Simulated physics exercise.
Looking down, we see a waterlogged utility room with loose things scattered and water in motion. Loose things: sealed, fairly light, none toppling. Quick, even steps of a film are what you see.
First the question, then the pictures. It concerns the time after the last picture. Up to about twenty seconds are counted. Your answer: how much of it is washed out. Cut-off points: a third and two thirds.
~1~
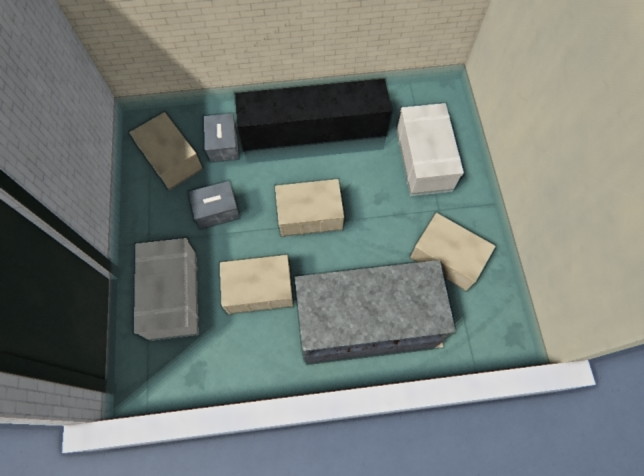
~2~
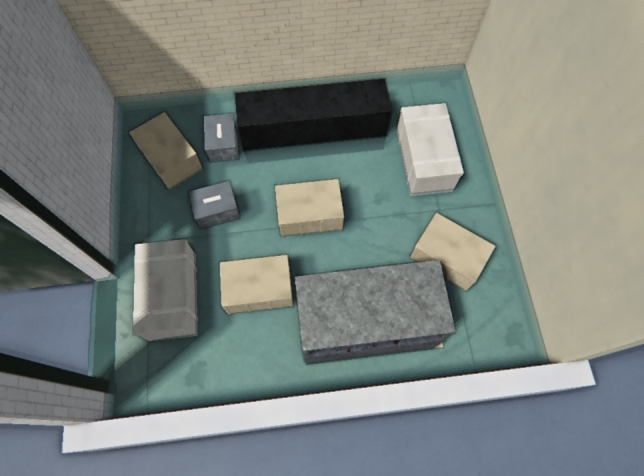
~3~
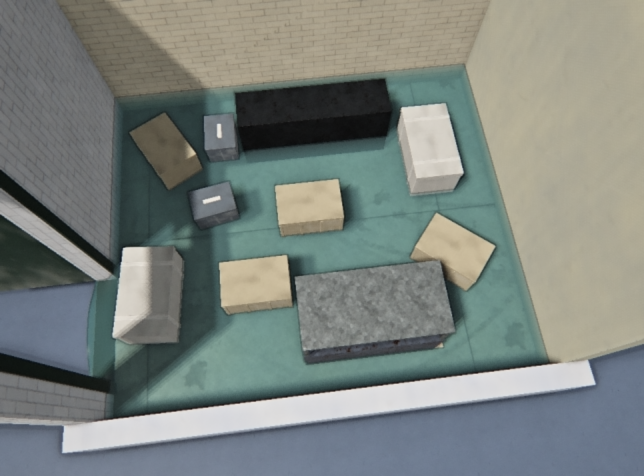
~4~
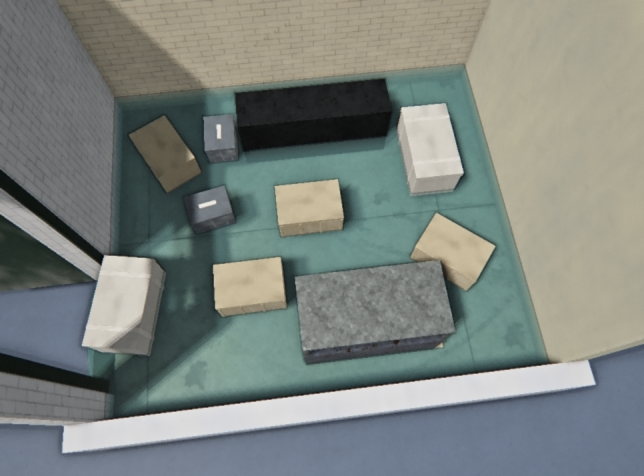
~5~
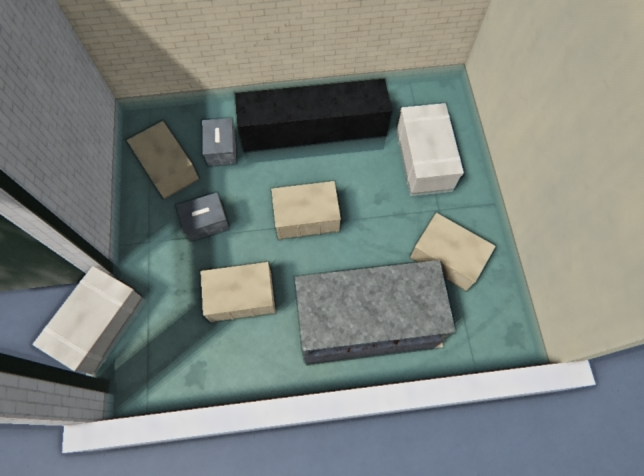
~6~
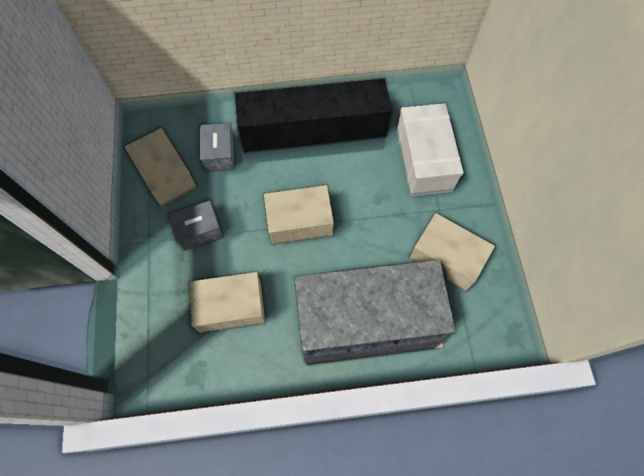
I expect the result to be the upper range.
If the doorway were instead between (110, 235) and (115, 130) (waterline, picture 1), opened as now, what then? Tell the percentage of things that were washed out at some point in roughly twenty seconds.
Close to 80 %, I think.
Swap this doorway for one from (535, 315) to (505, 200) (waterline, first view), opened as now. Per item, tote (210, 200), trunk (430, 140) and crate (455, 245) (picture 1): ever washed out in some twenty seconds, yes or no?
First lost, second lost, third lost.
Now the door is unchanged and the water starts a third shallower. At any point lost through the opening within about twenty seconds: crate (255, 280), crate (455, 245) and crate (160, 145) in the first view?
Sequence: Removed / not removed / removed.
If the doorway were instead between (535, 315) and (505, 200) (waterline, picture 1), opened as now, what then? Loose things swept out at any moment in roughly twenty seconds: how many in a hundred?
My figure is 60 in a hundred.
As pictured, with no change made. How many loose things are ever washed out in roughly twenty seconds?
It adds up to 6.
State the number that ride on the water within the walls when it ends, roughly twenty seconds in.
2.
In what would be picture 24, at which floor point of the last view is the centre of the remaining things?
Near (302, 240).
A moment on, 1 of 8 are out; 7 afloat.
Next, 5 of 8 are out; 3 afloat.
Later, 6 of 8 are out; 2 afloat.
In the end, 6 of 8 are out; 2 afloat.
